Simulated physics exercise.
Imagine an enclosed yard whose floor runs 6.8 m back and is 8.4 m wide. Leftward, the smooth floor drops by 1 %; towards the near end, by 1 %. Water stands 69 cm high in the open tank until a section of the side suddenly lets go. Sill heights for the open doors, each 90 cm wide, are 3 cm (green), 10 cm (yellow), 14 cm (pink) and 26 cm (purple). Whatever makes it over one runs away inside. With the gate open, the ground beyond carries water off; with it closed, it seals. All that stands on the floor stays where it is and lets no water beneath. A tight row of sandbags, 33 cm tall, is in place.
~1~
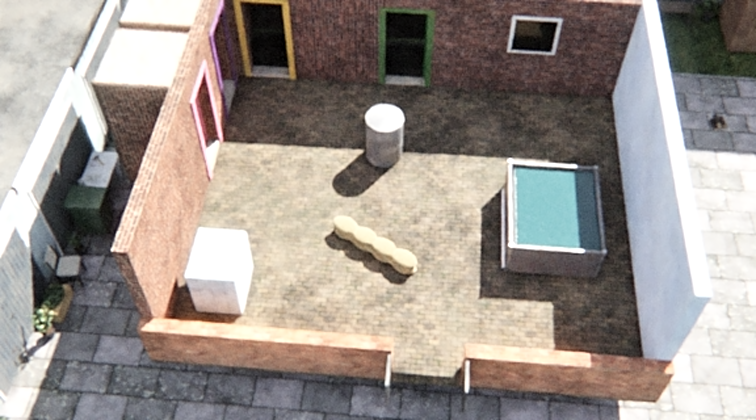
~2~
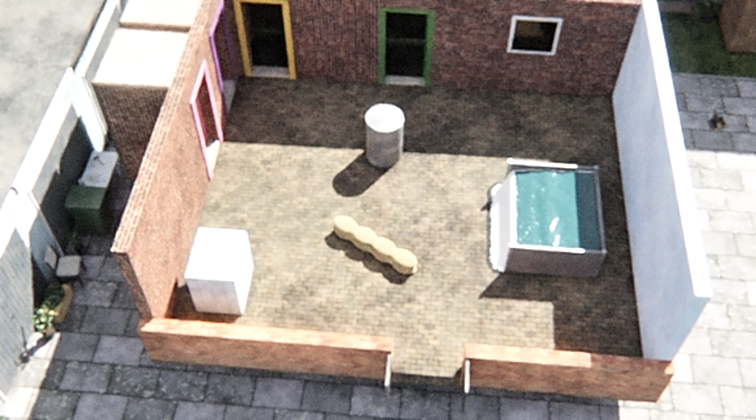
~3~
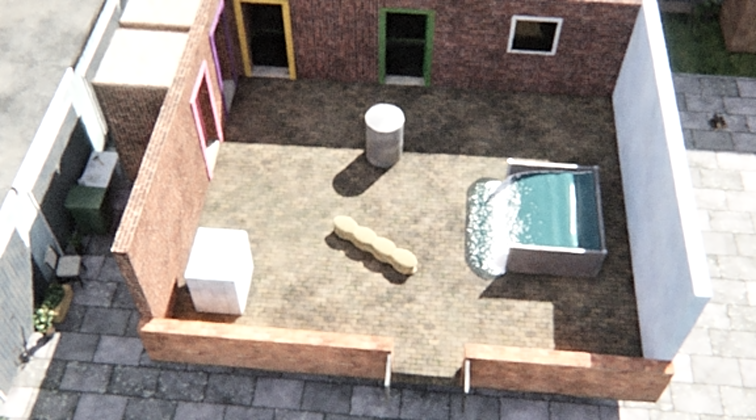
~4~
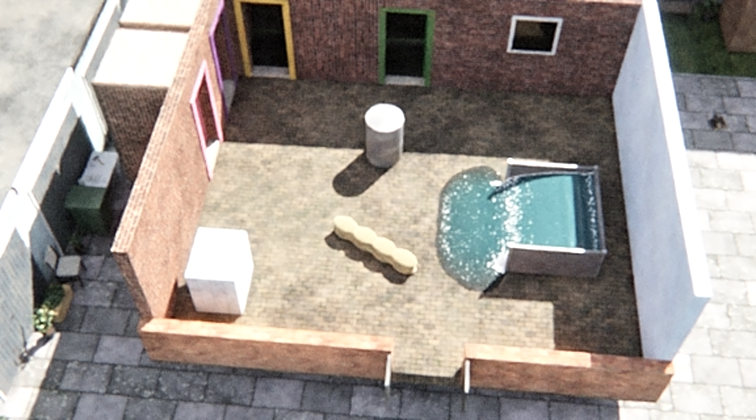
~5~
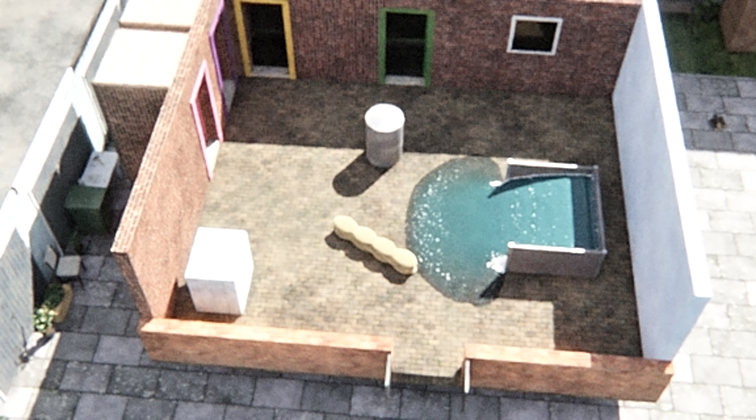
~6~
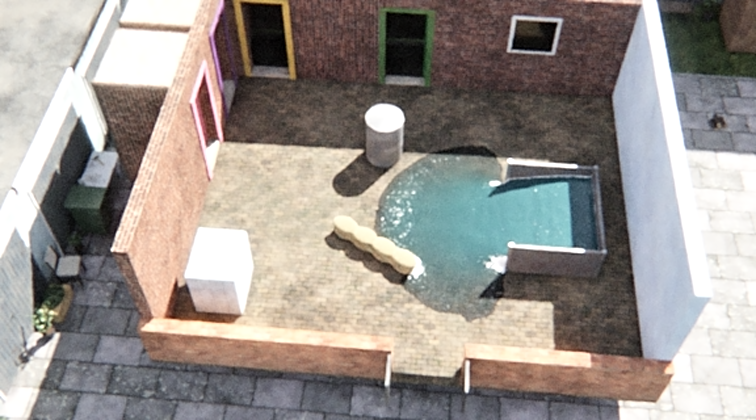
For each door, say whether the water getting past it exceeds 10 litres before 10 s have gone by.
By that time: The green door exceeds 10 litres; the yellow door exceeds 10 litres; the pink door exceeds 10 litres; the purple door stays at or below 10 litres.
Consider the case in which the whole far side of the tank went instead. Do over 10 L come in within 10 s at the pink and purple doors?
Door pink stays within, door purple stays within.
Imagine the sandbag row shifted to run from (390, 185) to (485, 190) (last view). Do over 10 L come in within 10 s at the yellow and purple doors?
Doors: Yellow stays under / purple stays under.
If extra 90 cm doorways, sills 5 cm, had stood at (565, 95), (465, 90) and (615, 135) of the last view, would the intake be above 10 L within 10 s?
Door 1: Lower; door 2: Lower; door 3: Lower.
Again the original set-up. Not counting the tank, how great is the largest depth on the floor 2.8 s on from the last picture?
Max around 28 cm.
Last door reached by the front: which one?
I'd say the yellow one.
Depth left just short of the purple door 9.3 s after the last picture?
Depth: ~ 4.5 cm.
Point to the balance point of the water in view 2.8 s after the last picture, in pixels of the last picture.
Roughly (354, 203) in the last picture.
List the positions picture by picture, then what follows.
Still water, 69 cm deep, in the open tank at (554, 208), in the first frame.
The front is at (502, 272), 1.1 m from the gap at (509, 218); 0.5 m2 of floor is under water; 69 cm left at the back of the open tank, in the second frame.
Water pours out at (508, 220) and has run 1.2 m, to (480, 273); typically 13 cm deep outside, 67 cm at the open tank's back, in the third frame.
The front is at (460, 280), 1.6 m from the gap at (508, 221); 3.1 m2 of floor is under water; 60 cm left at the back of the open tank, in the fourth frame.
Water pours out at (508, 222) and has run 2.0 m, to (416, 263); typically 8 cm deep outside, 59 cm at the open tank's back, in the fifth frame.
The front is at (380, 242), 2.5 m from the gap at (508, 222); 7.0 m2 of floor is under water; 55 cm left at the back of the open tank, in the sixth frame.
Then, 0.7 s after the last picture water covers 25 % of the floor and is deepest (32 cm) near (407, 257); green door not reached, yellow door not reached, pink door not reached, purple door not reached.
Then, 1.5 s after the last picture water covers 40 % of the floor and is deepest (28 cm) near (215, 165); green door not reached, yellow door not reached, pink door 24 cm at the sill, 5 L in, purple door not reached.
Then, 2.8 s after the last picture water covers 55 % of the floor and is deepest (28 cm) near (238, 81); green door 7 cm at the sill, 14 L in, yellow door 14 cm at the sill, 0 L in, pink door 23 cm at the sill, 94 L in, purple door 15 cm at the sill, 0 L in.
Then, 5.3 s after the last picture water covers 60 % of the floor and is deepest (16 cm) near (171, 324); green door 4 cm at the sill, 30 L in, yellow door 12 cm at the sill, 52 L in, pink door 10 cm at the sill, 113 L in, purple door 13 cm at the sill, 0 L in.
Then, 9.3 s after the last picture water covers 70 % of the floor and is deepest (14 cm) near (166, 342); green door 2 cm at the sill, 36 L in, yellow door 3 cm at the sill, 55 L in, pink door 7 cm at the sill, 113 L in, purple door 5 cm at the sill, 0 L in.
